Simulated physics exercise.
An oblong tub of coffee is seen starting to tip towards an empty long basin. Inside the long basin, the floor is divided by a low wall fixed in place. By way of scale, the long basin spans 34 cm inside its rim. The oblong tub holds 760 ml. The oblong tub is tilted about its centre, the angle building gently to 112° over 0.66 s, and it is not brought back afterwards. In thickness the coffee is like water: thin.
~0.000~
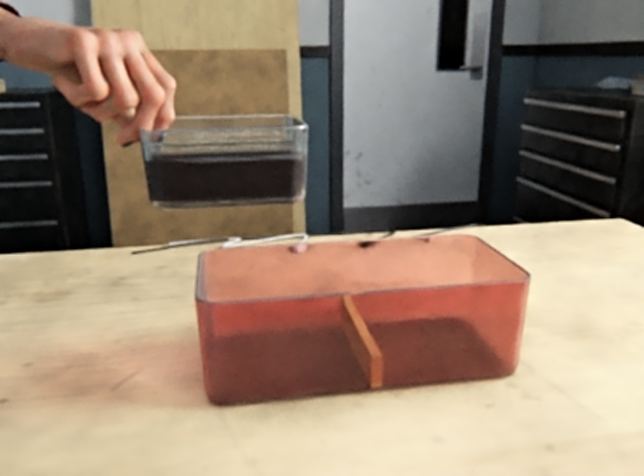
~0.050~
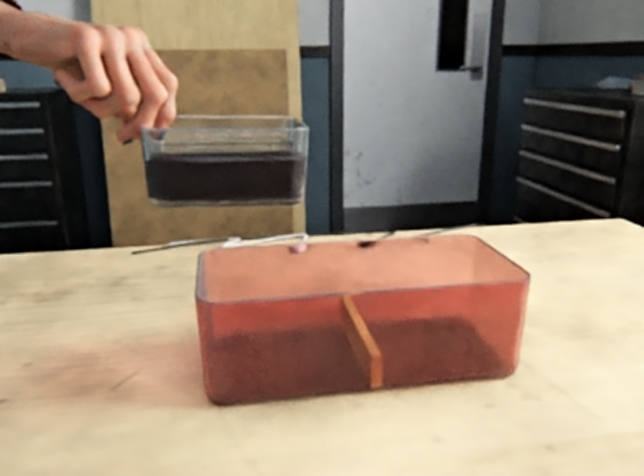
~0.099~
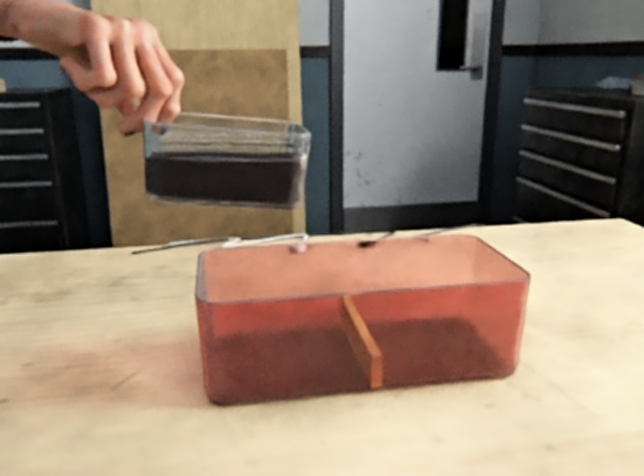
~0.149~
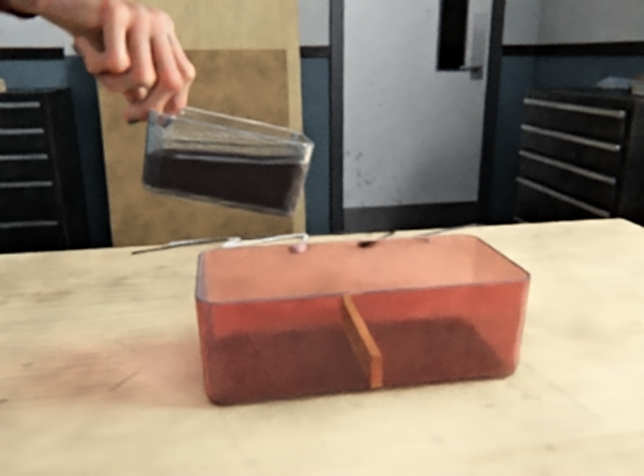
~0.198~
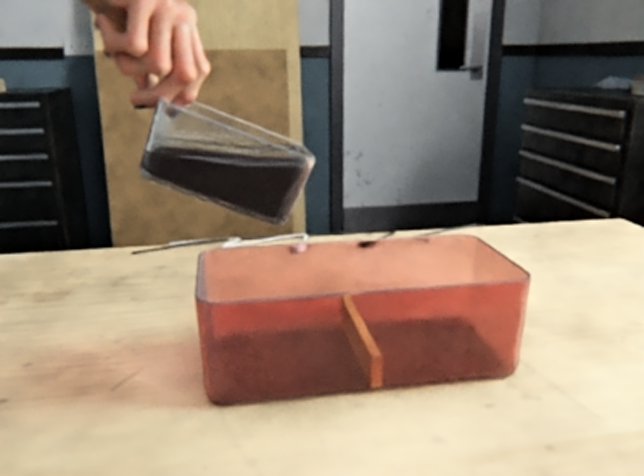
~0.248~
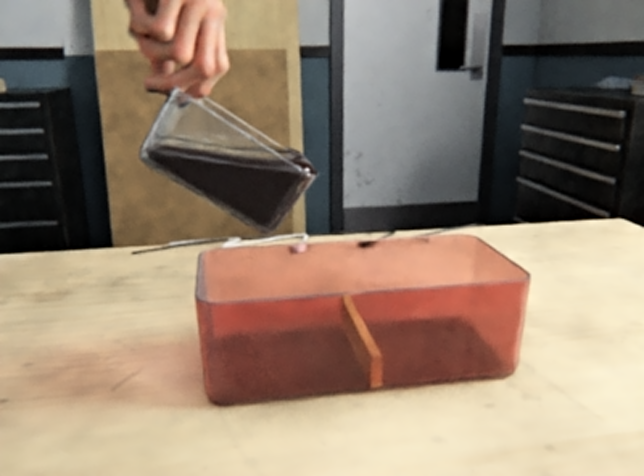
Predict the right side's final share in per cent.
The right side finishes with roughly 30 per cent.
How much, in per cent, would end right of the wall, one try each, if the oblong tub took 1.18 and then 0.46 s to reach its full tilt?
It comes to 45 per cent, and then 20 per cent.
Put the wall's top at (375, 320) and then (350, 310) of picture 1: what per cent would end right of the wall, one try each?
10 then 40 %.
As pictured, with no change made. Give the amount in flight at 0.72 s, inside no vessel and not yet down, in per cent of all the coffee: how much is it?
Estimate: Around 7 per cent.
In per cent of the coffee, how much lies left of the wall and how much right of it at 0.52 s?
Left: Around 38. Right: Around 16.
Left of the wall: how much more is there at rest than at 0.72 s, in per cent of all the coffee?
Roughly 1 percent.
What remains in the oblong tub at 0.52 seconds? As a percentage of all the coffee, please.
At that time about 14 in a hundred parts are still held.
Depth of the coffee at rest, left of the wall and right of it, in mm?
I'd say close to 20 mm on the left, close to 10 mm on the right.
Then, 0.52 s in, the tilt is 100° and 15 per cent is still to pour, 37 is left of the wall and 16 right of it.
Then, 0.72 s in, the tilt is 112° and 2 per cent is still to pour, 65 is left of the wall and 25 right of it.
Then, 0.93 s in, the tilt is 112° and 0 per cent is still to pour, 67 is left of the wall and 30 right of it.
Then, 1.16 s in, the tilt is 112° and 0 per cent is still to pour, 67 is left of the wall and 30 right of it.
Finally, 67 per cent lies left of the wall, 30 right of it and 3 outside.
